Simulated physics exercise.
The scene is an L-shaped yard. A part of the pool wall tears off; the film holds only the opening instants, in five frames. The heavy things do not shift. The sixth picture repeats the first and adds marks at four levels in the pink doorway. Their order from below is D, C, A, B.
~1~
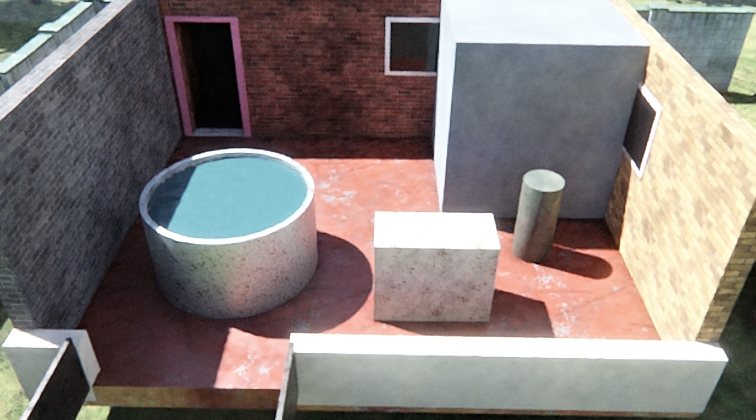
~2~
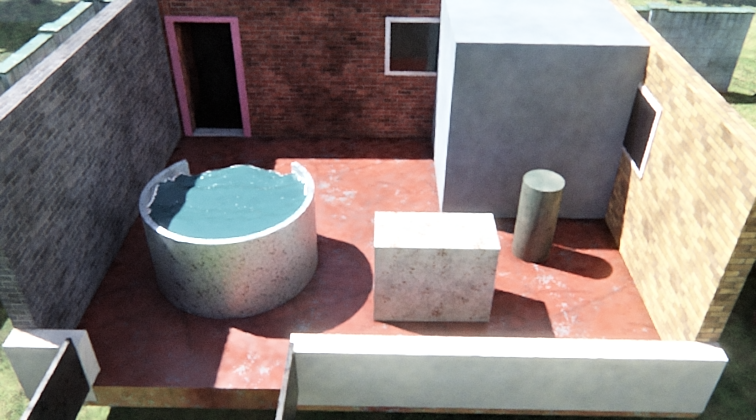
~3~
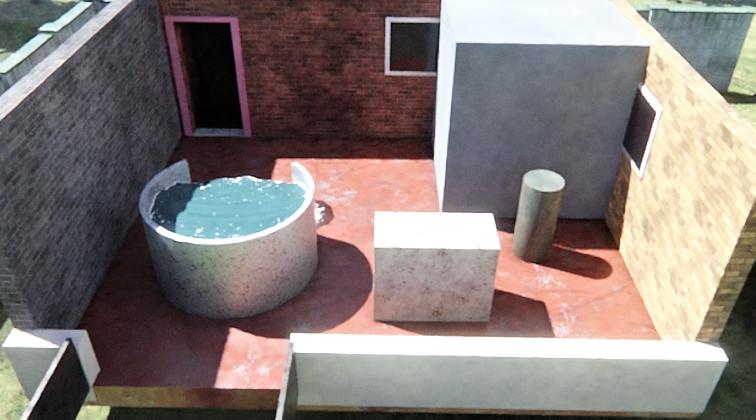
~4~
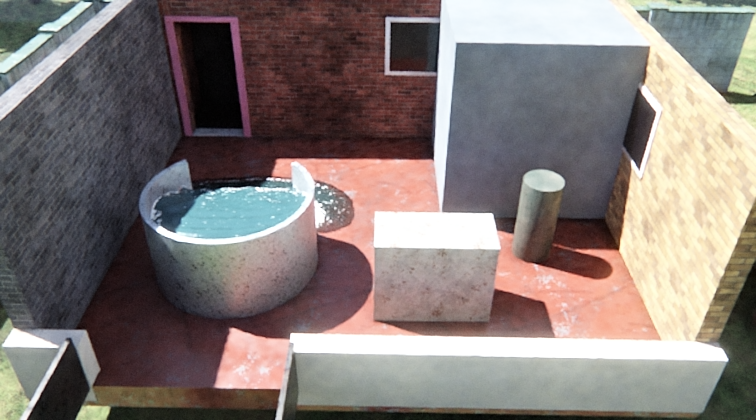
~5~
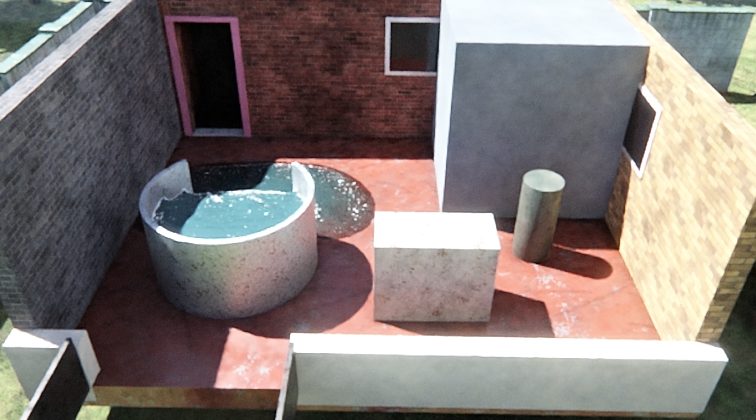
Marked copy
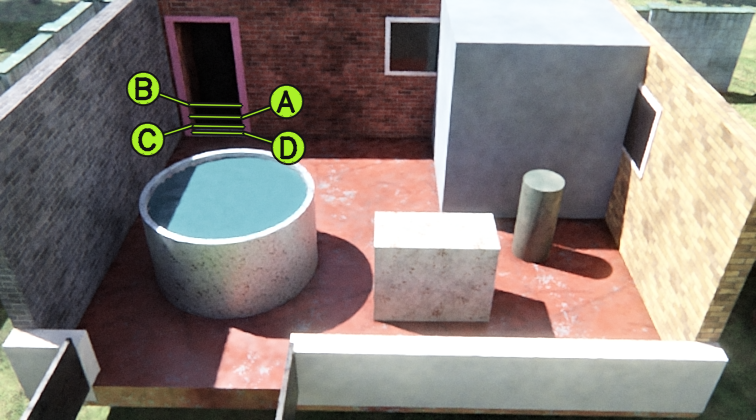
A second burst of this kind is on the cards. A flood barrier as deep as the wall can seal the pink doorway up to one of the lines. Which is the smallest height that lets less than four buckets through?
Use mark B.
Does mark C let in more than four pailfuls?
Yes, that goes wrong.
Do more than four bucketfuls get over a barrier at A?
Yes.
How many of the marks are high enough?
One of the four.
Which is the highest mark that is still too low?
It is A.
In lime, A at (216, 116); B at (214, 105); C at (217, 126); D at (218, 133); from the bottom up D, C, A, B.
Choosing A, about 9 bucketfuls get in.
Choosing B, a splash gets over, under a bucket.
Choosing C, dozens of bucketfuls pour in.
Choosing D, dozens of bucketfuls pour in.
